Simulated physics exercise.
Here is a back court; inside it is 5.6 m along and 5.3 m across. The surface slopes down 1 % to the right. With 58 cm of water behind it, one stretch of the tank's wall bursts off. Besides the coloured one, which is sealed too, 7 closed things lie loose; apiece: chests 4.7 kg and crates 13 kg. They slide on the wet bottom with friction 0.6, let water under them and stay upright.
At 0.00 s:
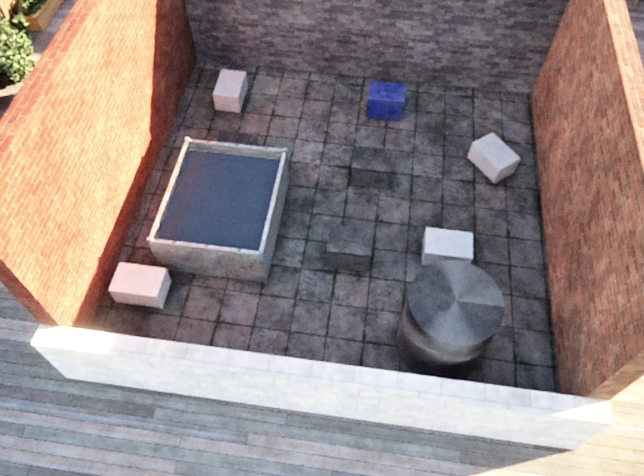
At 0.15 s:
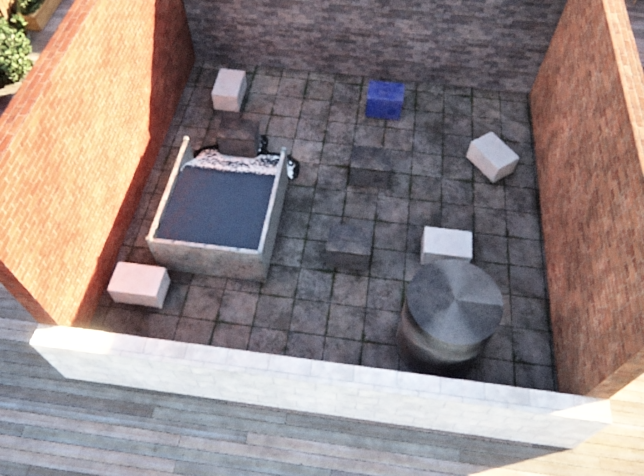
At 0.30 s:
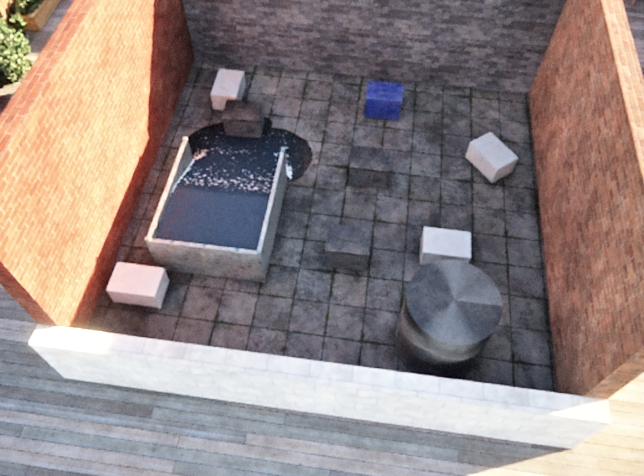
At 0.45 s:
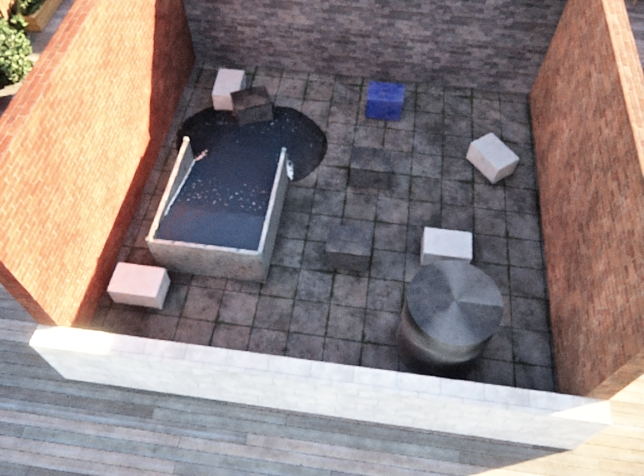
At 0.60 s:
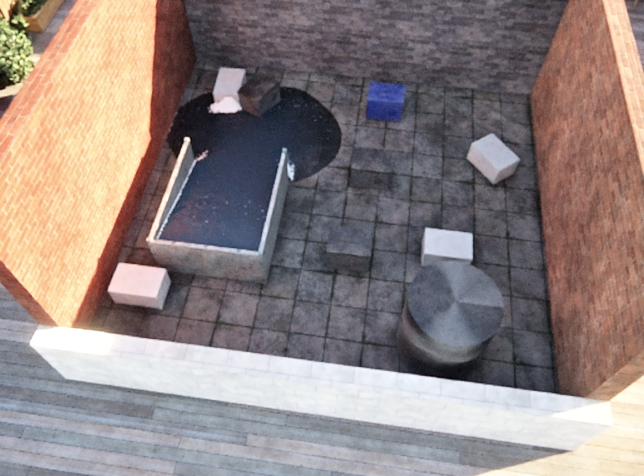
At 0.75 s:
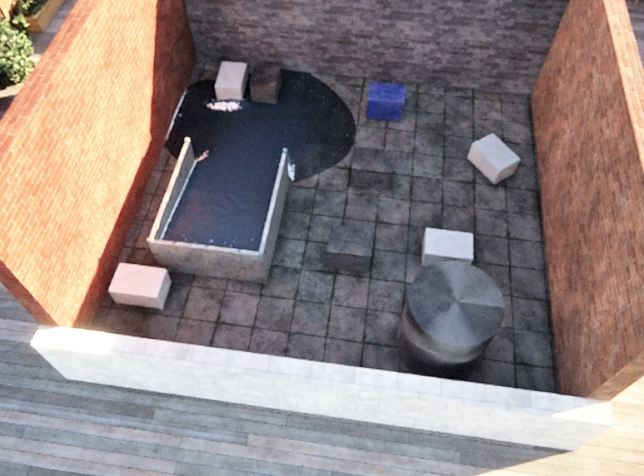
The video shows a walled court with a water-filled tank, scattered pale and dark boxes and a blue chest; the tank's far wall gives way, and water spreads across the paving, pushing a dark box against a pale one.
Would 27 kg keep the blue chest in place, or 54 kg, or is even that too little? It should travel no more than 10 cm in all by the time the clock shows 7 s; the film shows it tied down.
For it, only the higher weight holds it.
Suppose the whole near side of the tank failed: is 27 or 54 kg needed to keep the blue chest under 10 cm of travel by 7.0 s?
Then the smaller load will do.
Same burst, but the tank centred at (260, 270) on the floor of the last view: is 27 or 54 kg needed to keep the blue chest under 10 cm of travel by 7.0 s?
Then only the higher weight holds it.
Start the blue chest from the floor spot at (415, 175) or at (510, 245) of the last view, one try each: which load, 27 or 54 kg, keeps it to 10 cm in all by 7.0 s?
In turn: Either load holds; it takes the larger.
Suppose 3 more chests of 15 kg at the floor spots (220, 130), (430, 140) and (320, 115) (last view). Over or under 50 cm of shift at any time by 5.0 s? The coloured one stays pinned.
In turn: More, less, over.
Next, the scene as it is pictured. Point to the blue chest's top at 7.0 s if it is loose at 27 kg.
Around (420, 109).
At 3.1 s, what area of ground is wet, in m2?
Roughly 14 m2.
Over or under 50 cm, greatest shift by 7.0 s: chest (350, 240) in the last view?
Answer: Under.
After 1.4 s the blue chest would be 0 cm from its start with 27 kg and 0 cm from its start with 54 kg; 4 cm of water round it then.
After 3.1 s the blue chest would be 43 cm from its start with 27 kg and 0 cm from its start with 54 kg; 9 cm of water round it then.
After 4.9 s the blue chest would be 59 cm from its start with 27 kg and 0 cm from its start with 54 kg; 4 cm of water round it then.
After 7.0 s the blue chest would be 59 cm from its start with 27 kg and 0 cm from its start with 54 kg; 2 cm of water round it then.
